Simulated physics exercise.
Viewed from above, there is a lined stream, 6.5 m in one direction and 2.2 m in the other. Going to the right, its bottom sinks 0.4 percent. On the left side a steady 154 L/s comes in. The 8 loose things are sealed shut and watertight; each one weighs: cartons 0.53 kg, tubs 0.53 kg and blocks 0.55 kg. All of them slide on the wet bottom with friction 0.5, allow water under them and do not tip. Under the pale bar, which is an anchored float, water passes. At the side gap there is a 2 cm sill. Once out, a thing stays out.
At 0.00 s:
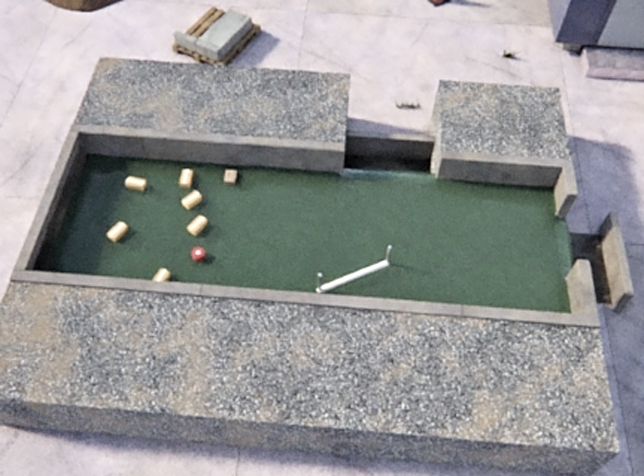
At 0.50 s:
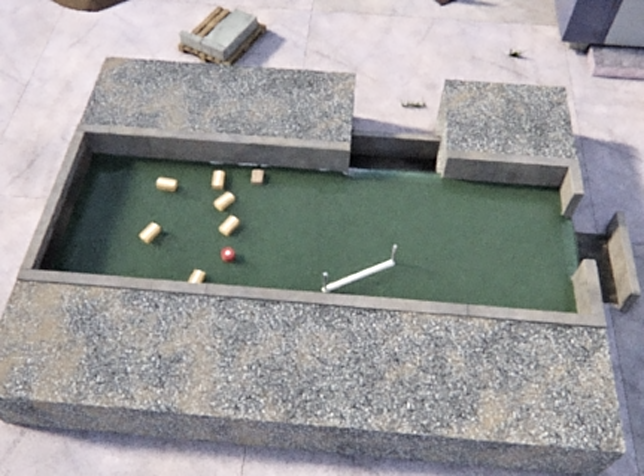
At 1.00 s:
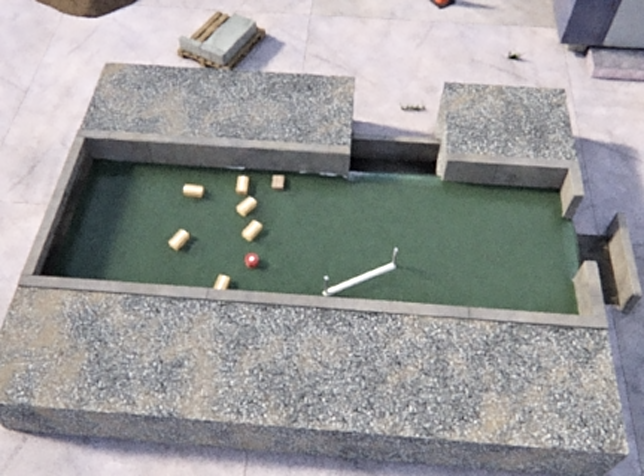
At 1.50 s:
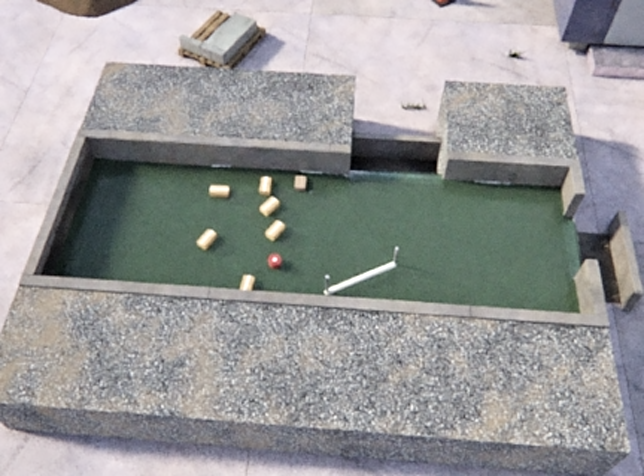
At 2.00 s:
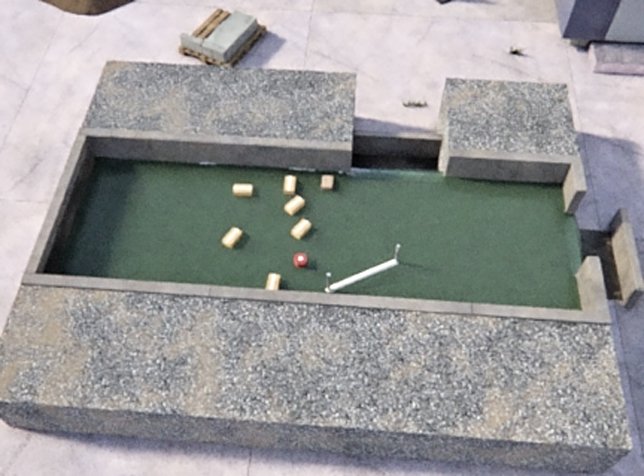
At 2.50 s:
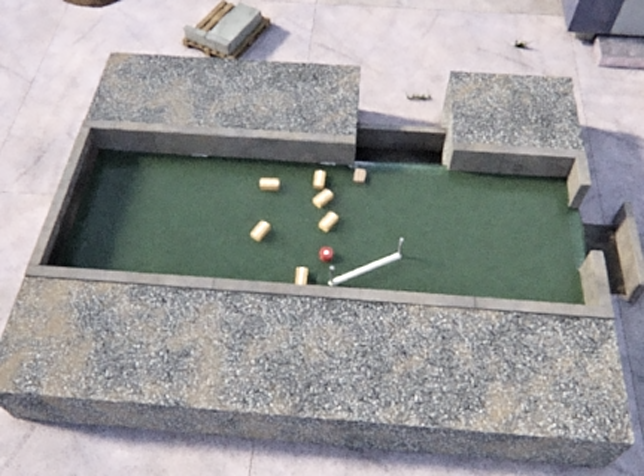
We see a stone-walled basin of dark green water from above, where a small red object and several pale, tan pieces drift steadily to the right as a loose group, drawing closer to a slanted white bar.
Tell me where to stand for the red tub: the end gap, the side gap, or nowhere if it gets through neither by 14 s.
Answer: End gap.
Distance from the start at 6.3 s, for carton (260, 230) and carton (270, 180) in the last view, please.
Respectively, 400 cm and washed out.
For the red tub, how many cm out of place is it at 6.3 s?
Around 300 cm from the start by that time.
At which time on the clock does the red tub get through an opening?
At about 11.0 s.
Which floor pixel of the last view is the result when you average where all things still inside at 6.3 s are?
I'd put it around (423, 223).
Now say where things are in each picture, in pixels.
The first picture shows the red tub at (198, 253) floats; 10 cm deep round most things; 0 of 8 have shifted.
The second picture shows the red tub at (228, 253) floats, 31 cm from its start; 10 cm deep round most things; 8 of 8 have shifted.
The third picture shows the red tub at (252, 259), afloat, 60 cm from its start; about 1710 L in view; 8 of 8 have shifted.
The fourth picture shows the red tub at (275, 260), afloat, 88 cm from its start; about 1720 L in view; 8 of 8 have shifted.
The fifth picture shows the red tub at (301, 259) floats, 118 cm from its start; about 1720 L in view; 8 of 8 have shifted.
The sixth picture shows the red tub at (326, 253) floats, 147 cm from its start; about 1730 L in view; 8 of 8 have shifted.
After 3.5 s the red tub is near (370, 252), 2.0 m from its start, afloat; 1 of 8 are out; 7 afloat.
After 6.3 s the red tub is near (447, 224), 3.0 m from its start, afloat; 4 of 8 are out; 4 afloat.
After 10.0 s the red tub is near (534, 207), 4.2 m from its start, afloat; 4 of 8 are out; 4 afloat.
After 14.0 s the red tub has gone out by the end gap; 7 of 8 are out; 1 afloat.
